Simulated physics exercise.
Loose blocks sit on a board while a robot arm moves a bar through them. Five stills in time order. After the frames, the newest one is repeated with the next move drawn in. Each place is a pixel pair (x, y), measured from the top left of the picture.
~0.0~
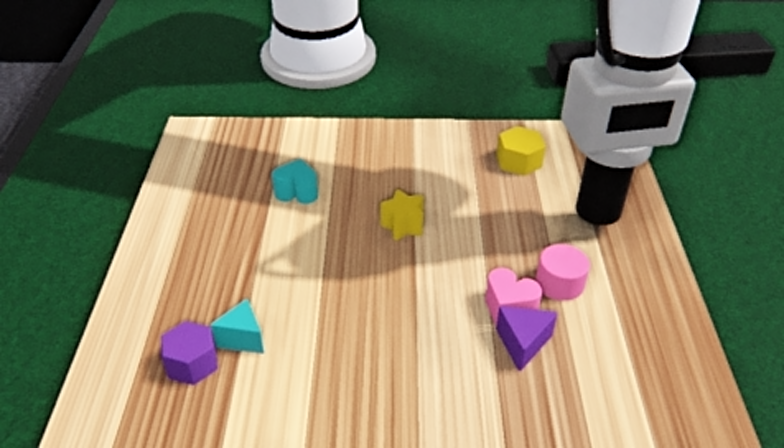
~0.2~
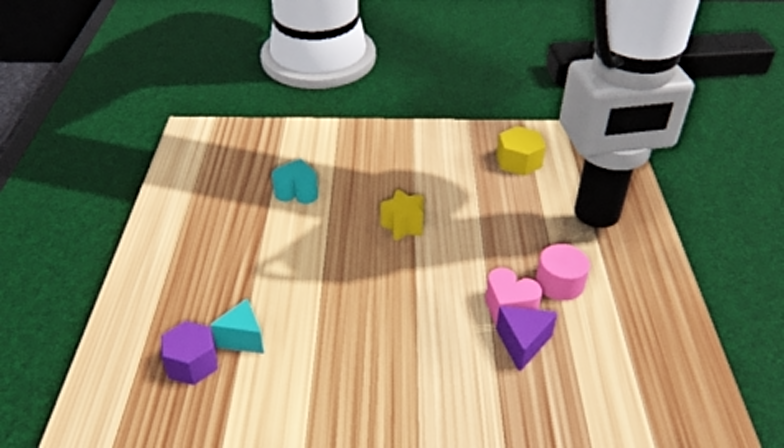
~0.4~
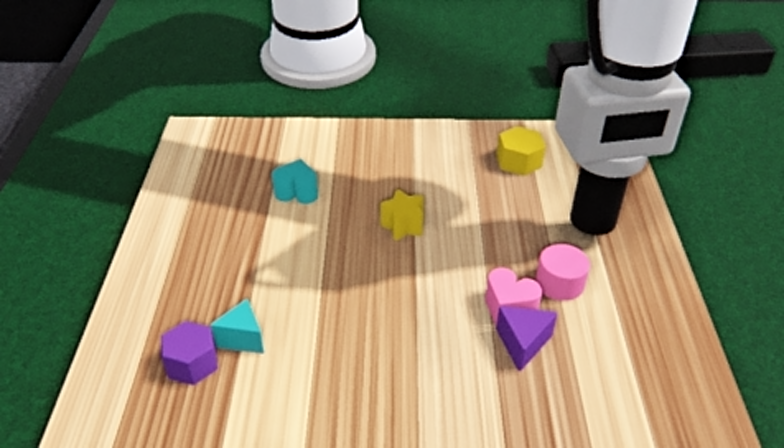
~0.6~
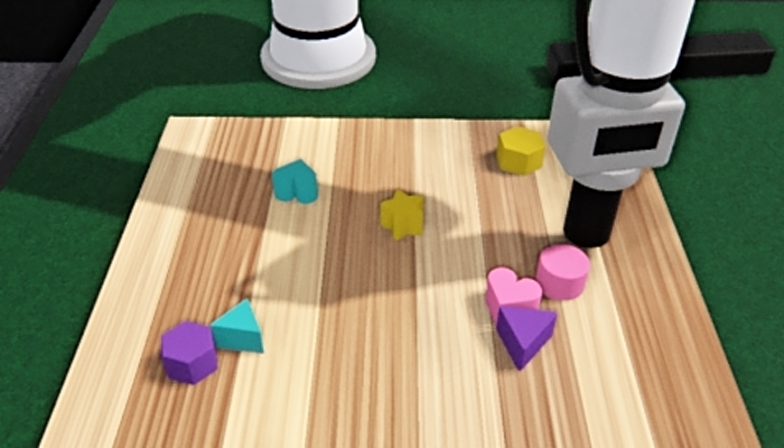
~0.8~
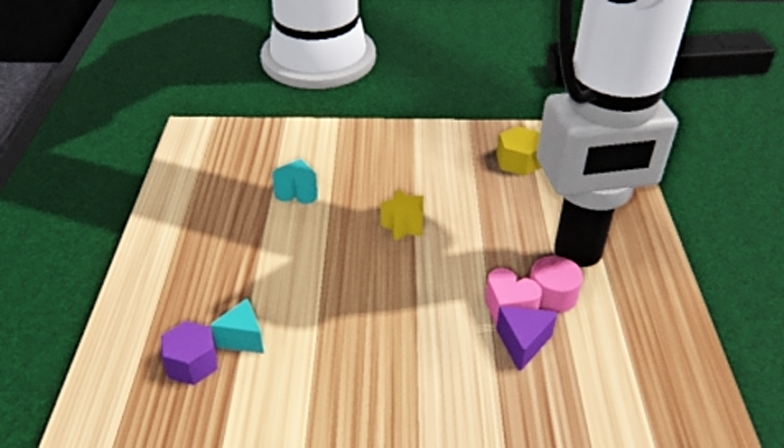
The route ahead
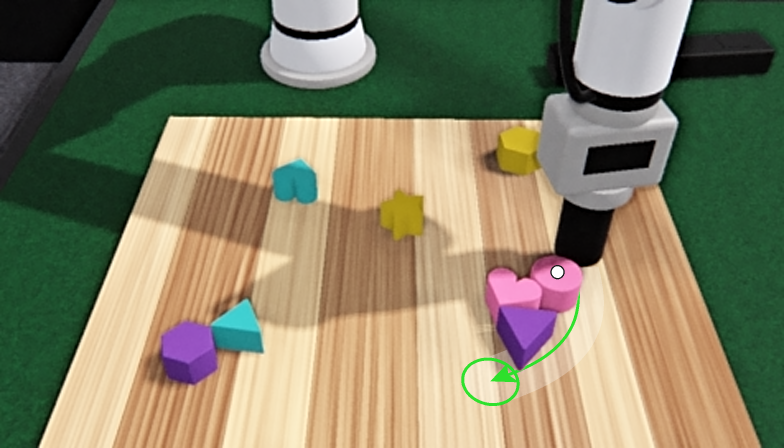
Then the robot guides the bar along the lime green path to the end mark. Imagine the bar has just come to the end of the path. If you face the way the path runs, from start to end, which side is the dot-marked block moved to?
It moves over to the right.
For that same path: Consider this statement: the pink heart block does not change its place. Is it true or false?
The claim does not hold.
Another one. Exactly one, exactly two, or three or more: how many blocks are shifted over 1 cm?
Three or more shift.
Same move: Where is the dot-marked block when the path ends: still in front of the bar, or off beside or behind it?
Pushed ahead.
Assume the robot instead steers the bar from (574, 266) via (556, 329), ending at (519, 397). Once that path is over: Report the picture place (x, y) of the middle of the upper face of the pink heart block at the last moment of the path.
It will end up at (497, 299).
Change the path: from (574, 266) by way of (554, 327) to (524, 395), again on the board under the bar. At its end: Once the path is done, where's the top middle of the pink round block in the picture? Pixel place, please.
That would be at about pixel (486, 402).
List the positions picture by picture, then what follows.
Bar's lower end at (598, 211); pink heart block at (513, 286); purple triangular piece at (527, 321); pink round block at (565, 260), in the first picture.
Bar at (597, 213); blocks still, in the second picture.
Bar at (593, 220); blocks still, in the third picture.
Bar at (586, 233); blocks still, in the fourth picture.
Bar at (578, 251); pink heart block at (513, 286); purple triangular piece at (527, 321); pink round block at (558, 272), in the fifth picture.
Drawn move, from (574, 266) through (577, 312) and (548, 355) to (490, 381); the dot is on the pink round block.
The first path, step by step. One third of the way, bar at (580, 298); pink heart block at (498, 295), turned 60° clockwise; purple triangular piece at (513, 339), turned 25° clockwise; pink round block at (546, 314).
Two thirds of the way, bar at (551, 340); pink heart block at (498, 295), turned 60° clockwise; purple triangular piece at (466, 368), turned 75° clockwise; pink round block at (511, 357).
At the end, bar at (493, 366); pink heart block at (498, 295), turned 60° clockwise; purple triangular piece at (400, 395), turned 80° clockwise; pink round block at (449, 386).
